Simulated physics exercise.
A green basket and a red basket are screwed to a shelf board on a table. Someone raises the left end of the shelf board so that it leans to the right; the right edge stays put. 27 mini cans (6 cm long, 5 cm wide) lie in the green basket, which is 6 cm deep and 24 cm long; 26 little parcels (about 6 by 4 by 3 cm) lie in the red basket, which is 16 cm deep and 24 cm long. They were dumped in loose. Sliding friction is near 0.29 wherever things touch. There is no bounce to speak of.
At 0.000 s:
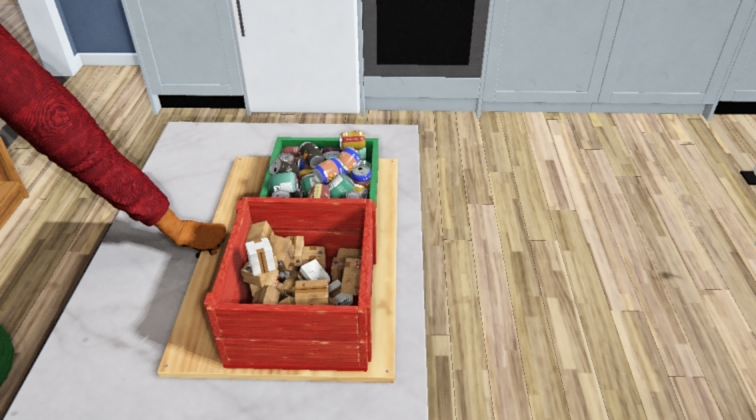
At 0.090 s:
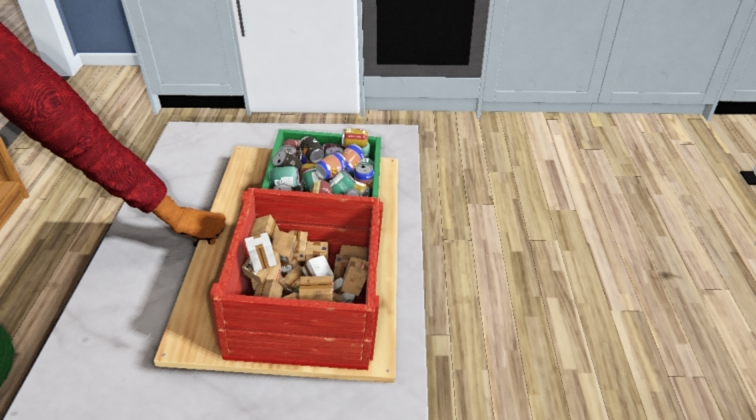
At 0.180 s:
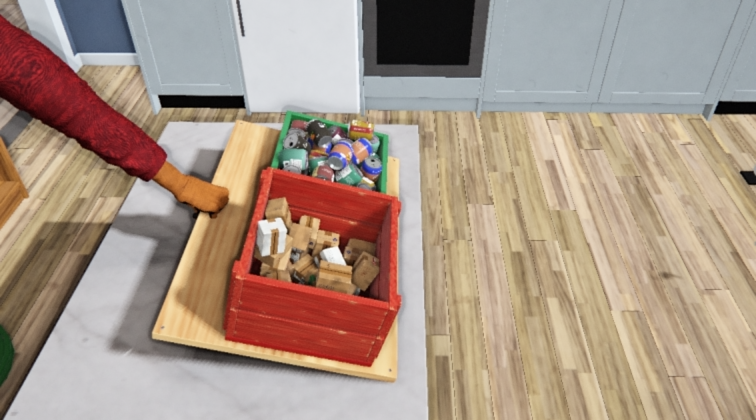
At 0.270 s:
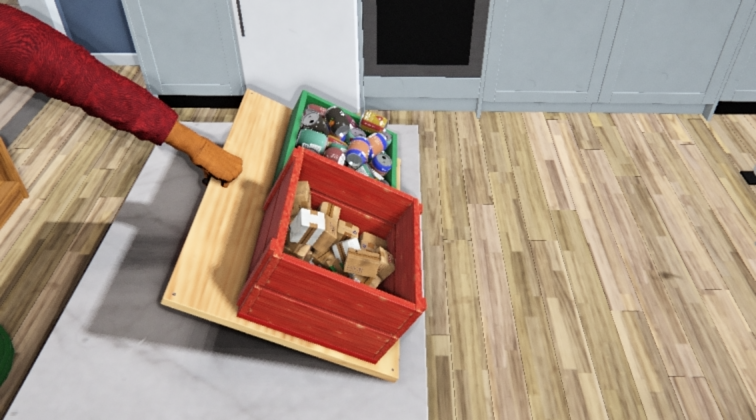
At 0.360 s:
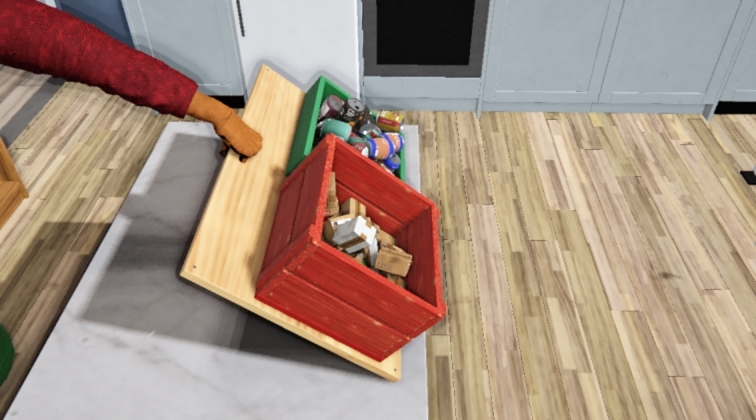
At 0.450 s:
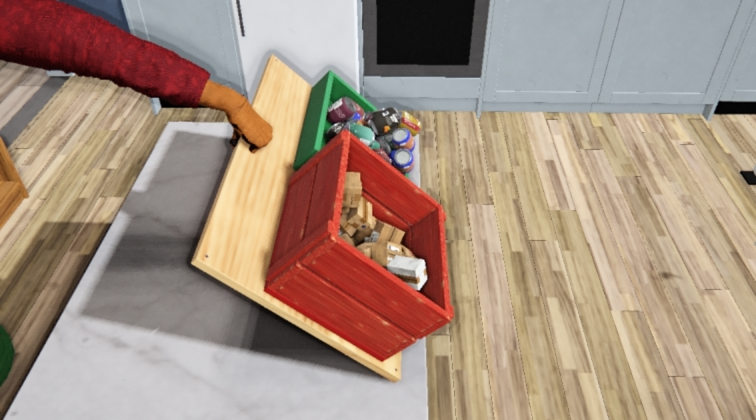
A wooden board carrying a green basket of small cans and a red basket of little parcels rests nearly flat on a table, a hand at its left edge. The hand lifts that side, slanting board and baskets steeply rightward, while the cans and parcels shift toward the right inside their baskets.
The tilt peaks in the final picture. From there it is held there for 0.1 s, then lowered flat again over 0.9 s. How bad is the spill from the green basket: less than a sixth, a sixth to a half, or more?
A sixth to a half of the mini cans leave the green basket.
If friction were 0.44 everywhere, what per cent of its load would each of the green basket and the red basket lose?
Then green basket 30, red basket 0 per cent.
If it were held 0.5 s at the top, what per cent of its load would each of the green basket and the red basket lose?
Then green basket 30, red basket 0 per cent.
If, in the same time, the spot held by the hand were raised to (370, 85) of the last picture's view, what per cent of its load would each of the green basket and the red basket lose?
In that case green basket 70, red basket 50 per cent.
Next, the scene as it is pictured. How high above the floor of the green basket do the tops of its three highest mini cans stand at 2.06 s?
Some 6 cm.
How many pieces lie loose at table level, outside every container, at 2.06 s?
About 0.
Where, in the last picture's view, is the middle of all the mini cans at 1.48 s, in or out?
Around (349, 179).
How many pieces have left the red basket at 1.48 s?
About: Red basket 0.
After 0.71 s, tilt 40°; 6 of 27 out of the green basket and 0 of 26 out of the red basket.
After 1.03 s, tilt 20°; 8 of 27 out of the green basket and 0 of 26 out of the red basket.
After 1.48 s, tilt 0°; 8 of 27 out of the green basket and 0 of 26 out of the red basket.
Outcome (at 2.06 s), 8 of 27 out of the green basket and 0 of 26 out of the red basket. Asked share, 8 of 27, 30 per cent.
